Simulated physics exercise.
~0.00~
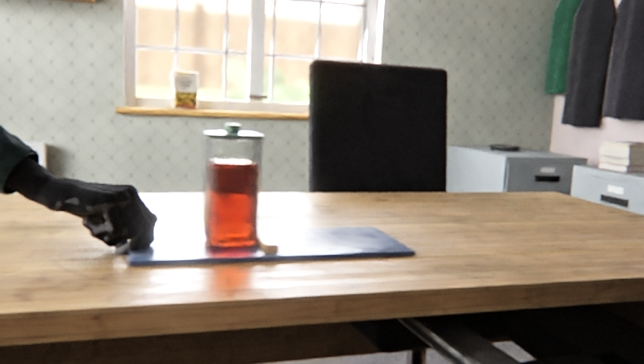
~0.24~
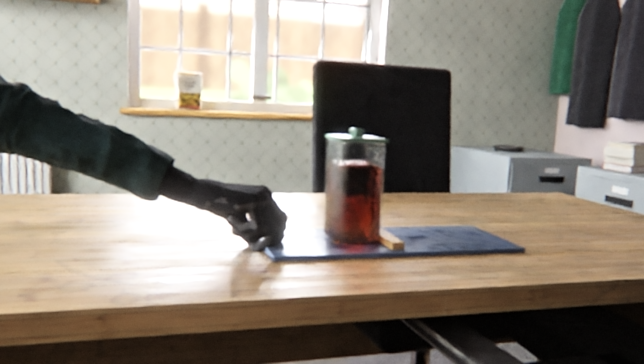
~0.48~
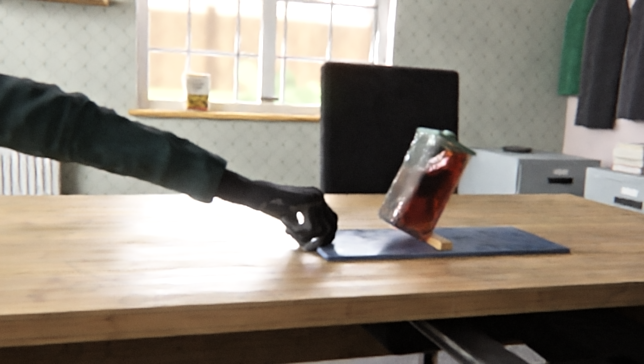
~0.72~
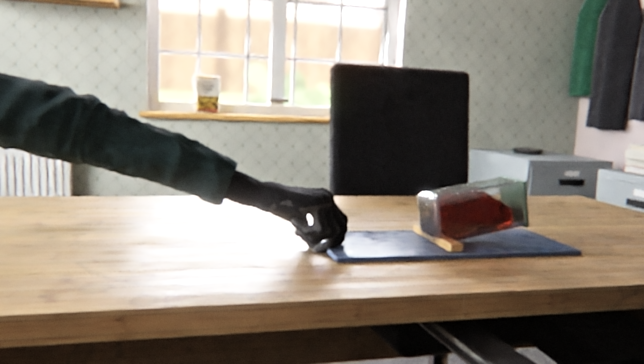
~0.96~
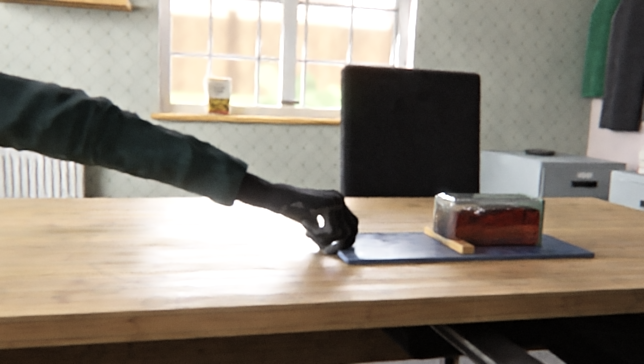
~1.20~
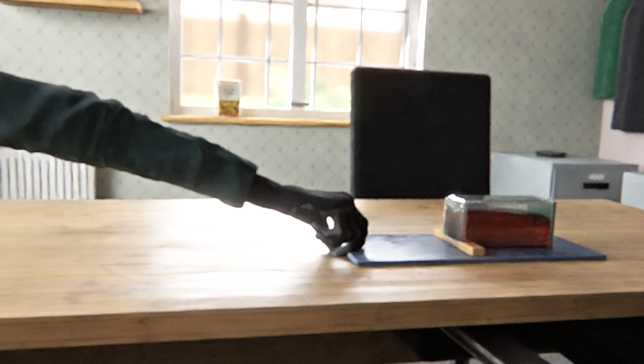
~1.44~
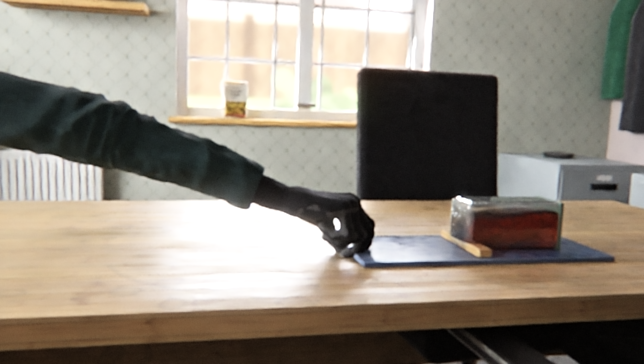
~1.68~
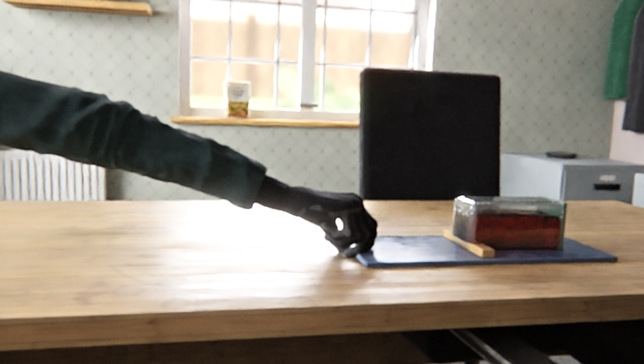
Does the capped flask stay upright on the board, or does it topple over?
The capped flask topples over to the right and ends up lying on its side on the board.
